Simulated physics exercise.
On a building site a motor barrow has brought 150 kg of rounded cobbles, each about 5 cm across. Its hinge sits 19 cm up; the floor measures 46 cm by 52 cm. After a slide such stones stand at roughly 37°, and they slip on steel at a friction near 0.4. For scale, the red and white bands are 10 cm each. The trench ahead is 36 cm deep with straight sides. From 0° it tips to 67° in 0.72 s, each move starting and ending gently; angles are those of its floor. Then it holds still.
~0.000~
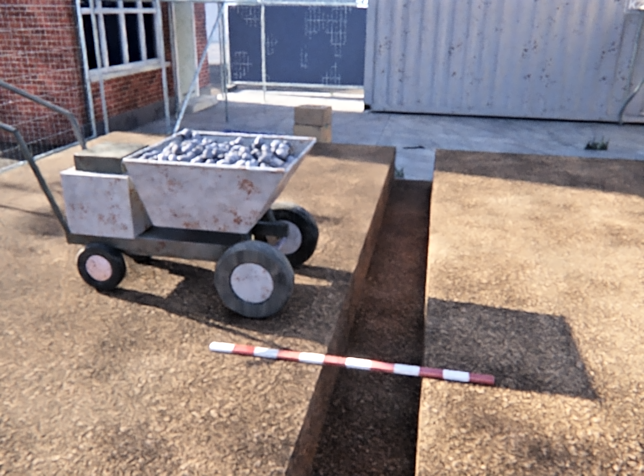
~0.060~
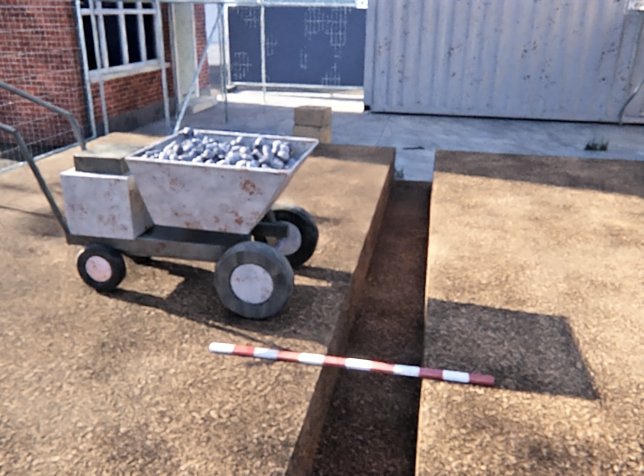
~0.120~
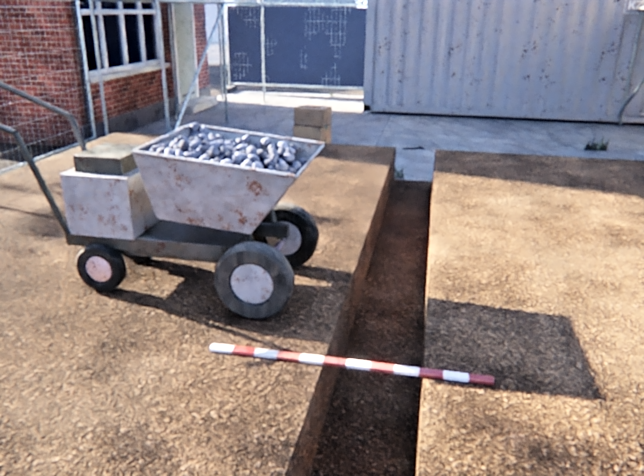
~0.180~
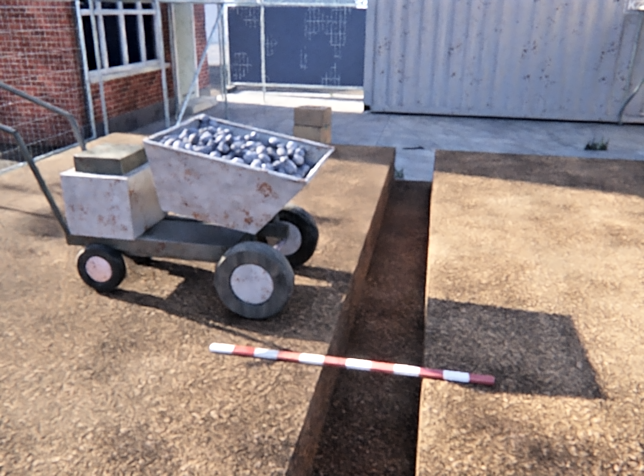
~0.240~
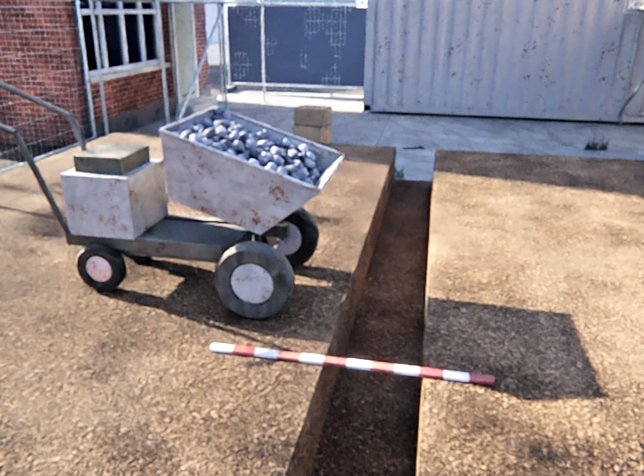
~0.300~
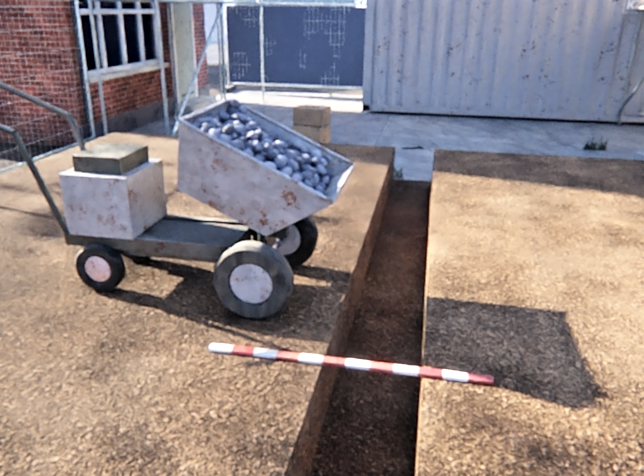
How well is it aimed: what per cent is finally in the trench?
Close to 54 in a hundred.
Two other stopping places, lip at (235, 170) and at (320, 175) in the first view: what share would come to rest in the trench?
First some 85, then 30 per cent.
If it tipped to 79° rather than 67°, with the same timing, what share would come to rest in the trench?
Then about 65 per cent.
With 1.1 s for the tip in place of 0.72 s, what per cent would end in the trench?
It would be near 60 per cent.
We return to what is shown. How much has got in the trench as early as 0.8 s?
Some 20 per cent.
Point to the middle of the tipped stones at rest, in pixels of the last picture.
Their middle is at about (409, 344).
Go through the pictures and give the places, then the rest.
The first frame shows lip at (285, 172), floor tilted 0°, highest stones at (211, 144).
The second frame shows lip at (288, 173), floor tilted 1°, highest stones at (201, 143); the stones move at 0.3 m/s on average.
In the third frame, the skip is at 5°, its lip at (296, 177); the top of the load is at (205, 138); the stones move at 0.6 m/s on average.
The fourth frame shows lip at (307, 183), floor tilted 10°, highest stones at (208, 131); the stones move at 0.9 m/s on average.
The fifth frame shows lip at (320, 191), floor tilted 17°, highest stones at (217, 122); the stones move at 1.1 m/s on average.
In the sixth frame, the skip is at 25°, its lip at (333, 203); the top of the load is at (233, 115); the stones move at 1.2 m/s on average.
After 0.5 s the floor is at 57°; 100 % in the skip; the foremost stones are at (369, 229).
After 0.8 s the floor is at 67°; 75 % in the skip, 18 % in the trench, 7 % past the trench; the foremost stones are at (453, 311).
After 1.2 s the floor is at 67°; 40 % in the skip, 28 % in the trench, 32 % past the trench; the foremost stones are at (589, 315).
After 3.1 s the floor is at 67°; 13 % in the skip, 54 % in the trench, 33 % past the trench; the foremost stones are past the picture's edge.
